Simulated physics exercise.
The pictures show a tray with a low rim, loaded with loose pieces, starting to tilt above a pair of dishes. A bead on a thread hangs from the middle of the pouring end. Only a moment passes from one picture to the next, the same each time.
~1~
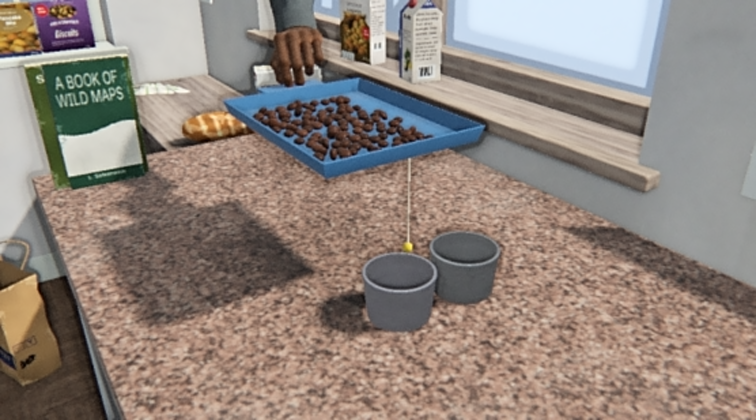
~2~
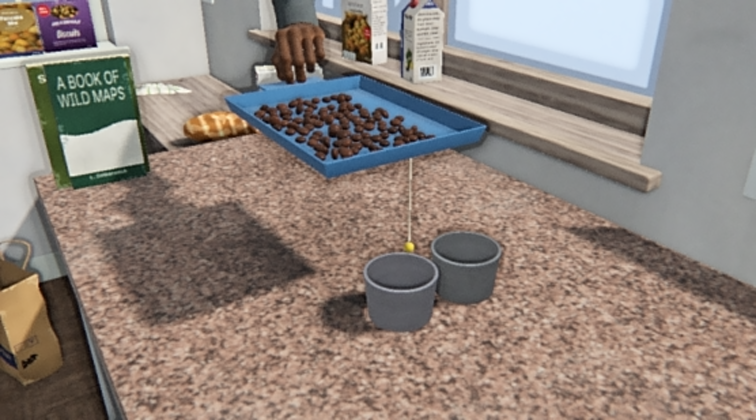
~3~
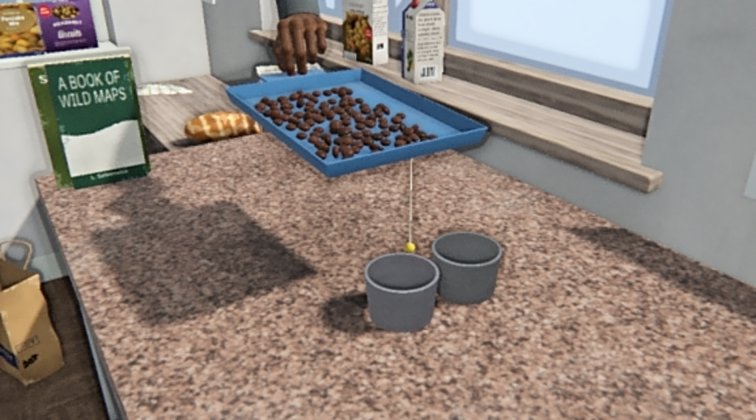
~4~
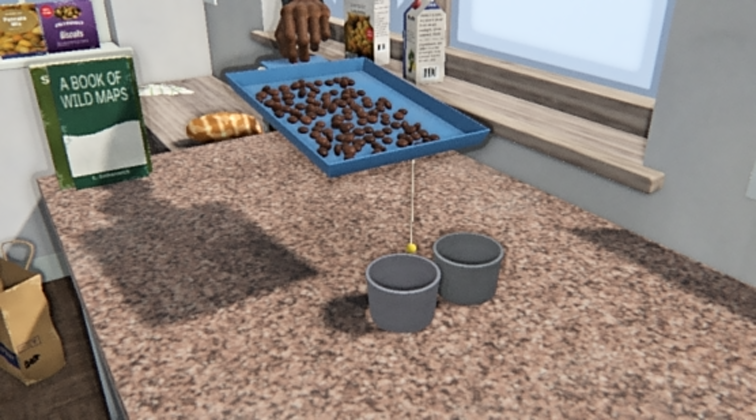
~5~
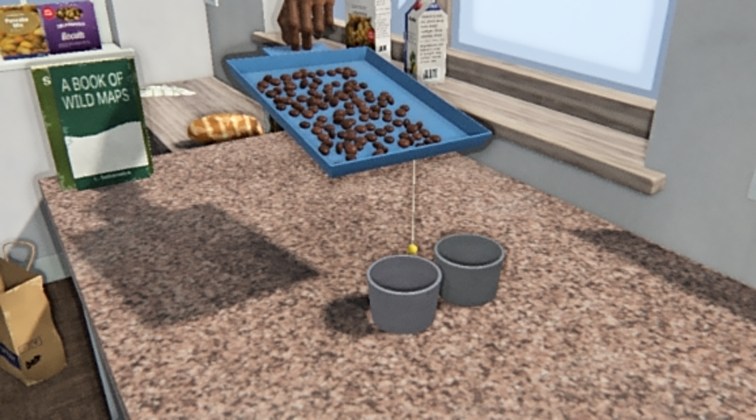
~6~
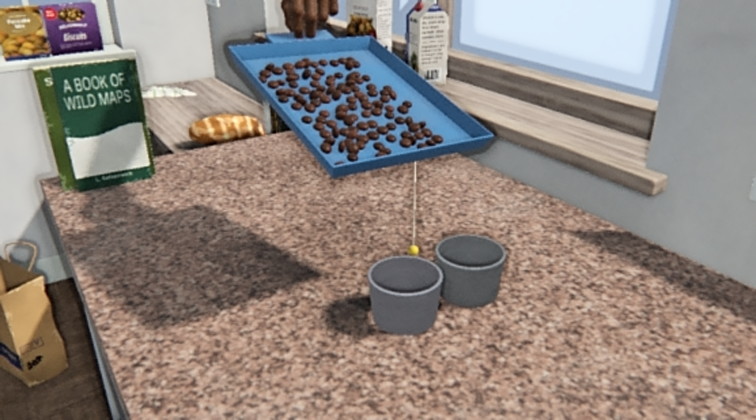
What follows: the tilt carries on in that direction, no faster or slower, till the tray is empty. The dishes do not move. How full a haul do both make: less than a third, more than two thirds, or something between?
They take between a third and two thirds between them.
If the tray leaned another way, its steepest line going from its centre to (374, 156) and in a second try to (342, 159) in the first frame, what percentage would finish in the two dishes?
In turn 30 and 0 in a hundred.
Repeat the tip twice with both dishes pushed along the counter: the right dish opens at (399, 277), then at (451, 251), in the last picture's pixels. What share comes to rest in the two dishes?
About 10 and 10 per cent.
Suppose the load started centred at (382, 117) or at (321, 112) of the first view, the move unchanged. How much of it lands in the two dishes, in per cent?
First some 50, then 40 per cent.
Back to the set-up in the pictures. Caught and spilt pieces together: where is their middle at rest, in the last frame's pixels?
At about (453, 310).
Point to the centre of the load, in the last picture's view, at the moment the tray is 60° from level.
Around (421, 141).
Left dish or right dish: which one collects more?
Fuller: The right one.
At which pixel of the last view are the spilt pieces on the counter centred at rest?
Near (468, 352).
Soon after the last picture, tray tipped steeply; nearly all on the tray; a small part in the air.
A little later, tray tipped right over; a small part on the tray; a small part in the left dish; about a quarter in the right dish; about a third outside both; about a quarter in the air.
Later still, tray tipped past a quarter turn; a small part in the left dish; about a third in the right dish; about half outside both.
At rest, tray tipped past a quarter turn; a small part in the left dish; about a third in the right dish; about half outside both.
